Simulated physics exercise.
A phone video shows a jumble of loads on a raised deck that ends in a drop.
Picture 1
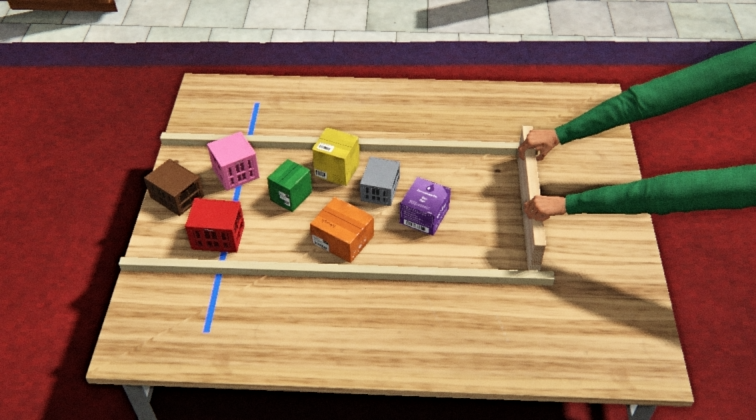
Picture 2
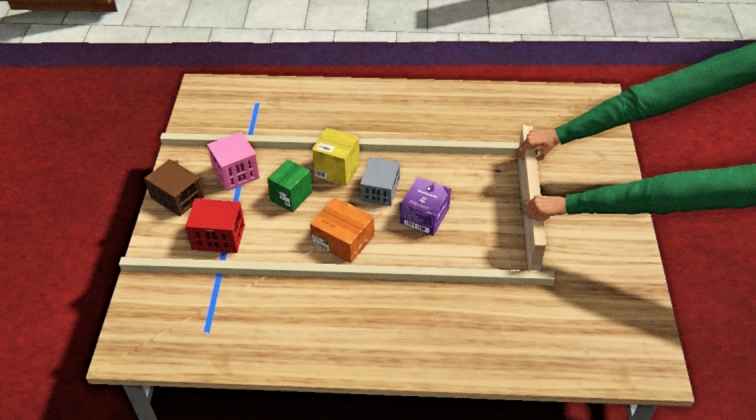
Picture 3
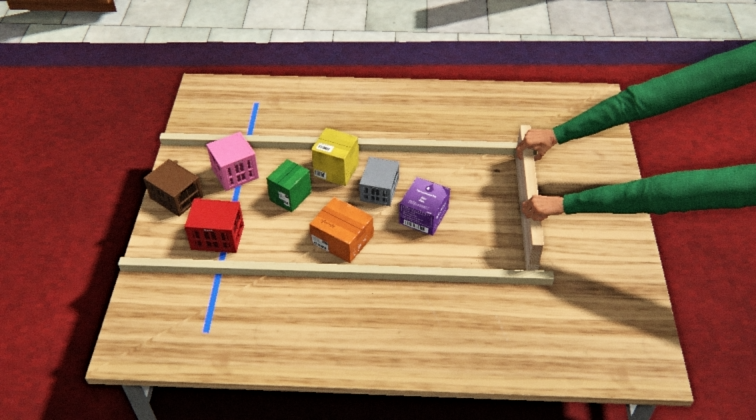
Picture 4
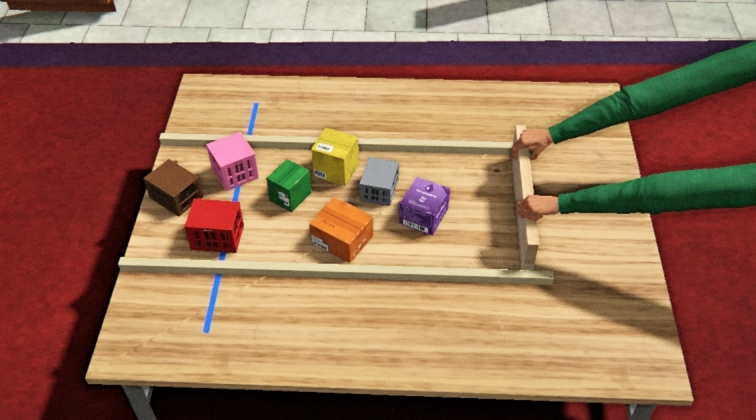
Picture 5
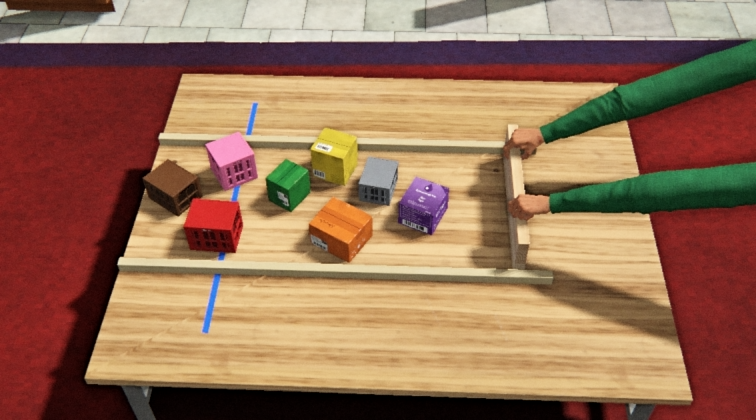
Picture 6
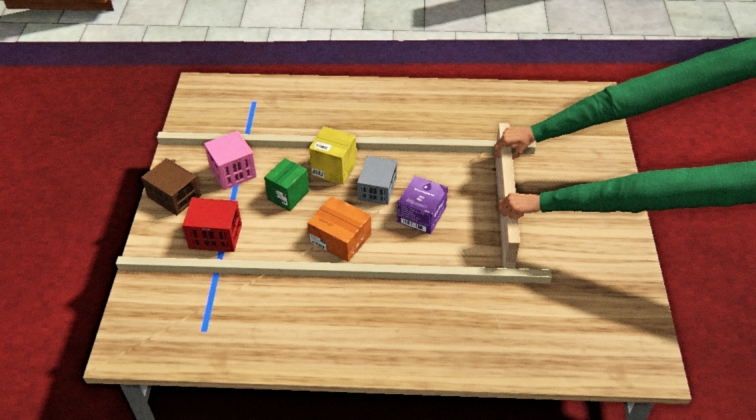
The clip opens on a wooden table where eight small coloured boxes and crates sit between two rails, some near a blue tape line, while green-sleeved hands grip a plank at the right. The hands then slide the plank slightly left, without touching the boxes, which stay put.
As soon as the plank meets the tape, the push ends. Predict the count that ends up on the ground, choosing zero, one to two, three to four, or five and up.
One, maybe two go over.
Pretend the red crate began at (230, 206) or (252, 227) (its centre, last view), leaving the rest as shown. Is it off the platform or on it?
Result, in order: It is safe; it leaves the top.
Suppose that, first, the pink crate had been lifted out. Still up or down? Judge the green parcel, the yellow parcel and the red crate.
So the green parcel remains, the yellow parcel remains, the red crate falls off.
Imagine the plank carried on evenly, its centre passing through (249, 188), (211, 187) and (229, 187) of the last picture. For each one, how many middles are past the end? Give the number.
Per position: 0 / 2 / 2.
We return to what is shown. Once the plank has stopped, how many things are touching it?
3 are in contact with it.
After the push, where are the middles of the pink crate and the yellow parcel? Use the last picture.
You'll find the pink crate at roughly (184, 151) and the yellow parcel at roughly (223, 145).
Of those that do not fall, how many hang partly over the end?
0.
Soon after, none off yet; brown crate at rest near (172, 187); red crate at rest near (213, 225); pink crate at rest near (231, 160).
Then, none off yet; brown crate at rest near (172, 187); red crate moved a little near (206, 225); pink crate at rest near (231, 160).
By the end, the number that fall off is one or two; fallen, red crate and brown crate.
